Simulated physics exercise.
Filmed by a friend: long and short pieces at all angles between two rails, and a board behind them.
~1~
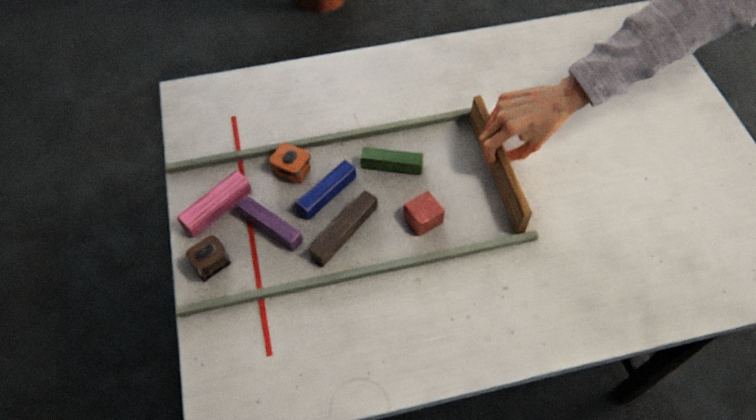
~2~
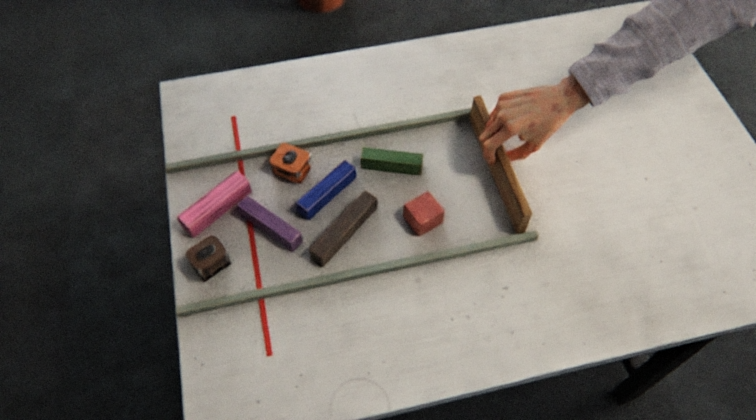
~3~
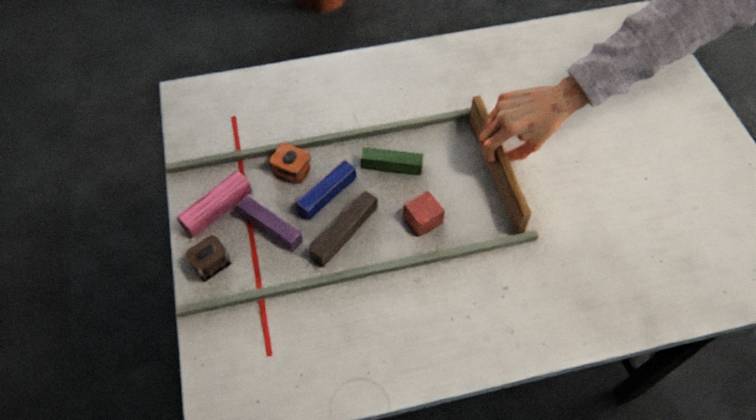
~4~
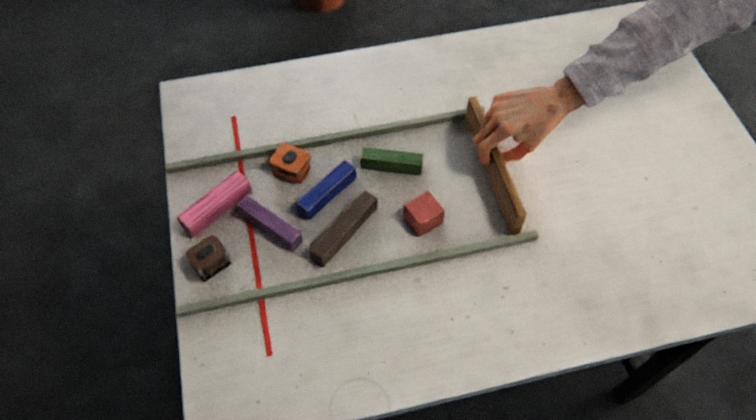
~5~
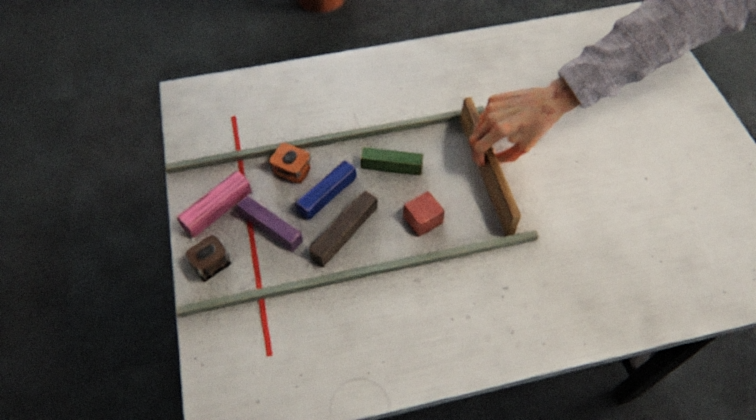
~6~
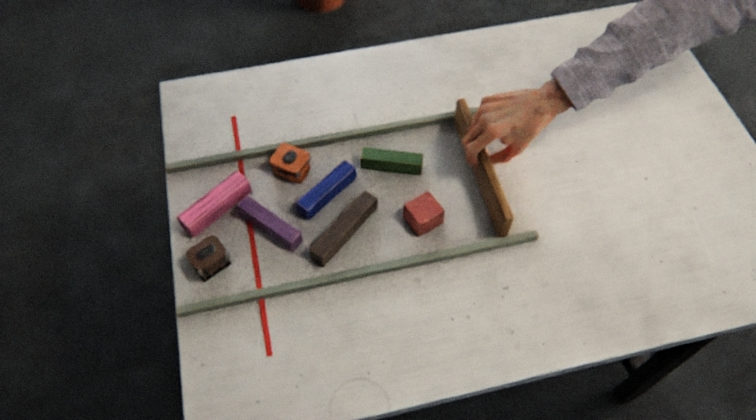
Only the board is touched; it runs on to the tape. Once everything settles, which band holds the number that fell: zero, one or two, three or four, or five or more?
The number going over the edge will be one or at most two.
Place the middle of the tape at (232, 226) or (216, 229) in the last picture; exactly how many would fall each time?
Per try: 3; 3.
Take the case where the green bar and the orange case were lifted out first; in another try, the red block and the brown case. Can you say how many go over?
0, then 0.
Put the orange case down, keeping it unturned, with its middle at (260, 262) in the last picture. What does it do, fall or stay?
From that start it hangs on.
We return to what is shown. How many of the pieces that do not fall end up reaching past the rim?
The count is 2.
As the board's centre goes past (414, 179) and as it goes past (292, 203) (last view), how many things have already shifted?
2 by the first point, 8 by the second.
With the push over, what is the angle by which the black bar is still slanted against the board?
It sits some 30° out of line.
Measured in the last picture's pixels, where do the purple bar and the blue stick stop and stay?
Going in order, first (175, 253) and next (207, 217).
Early on, none off yet; brown case at rest near (209, 258); pink stick at rest near (215, 204); purple bar at rest near (270, 223).
Finally, the number that fall off is one or two; lost, brown case.
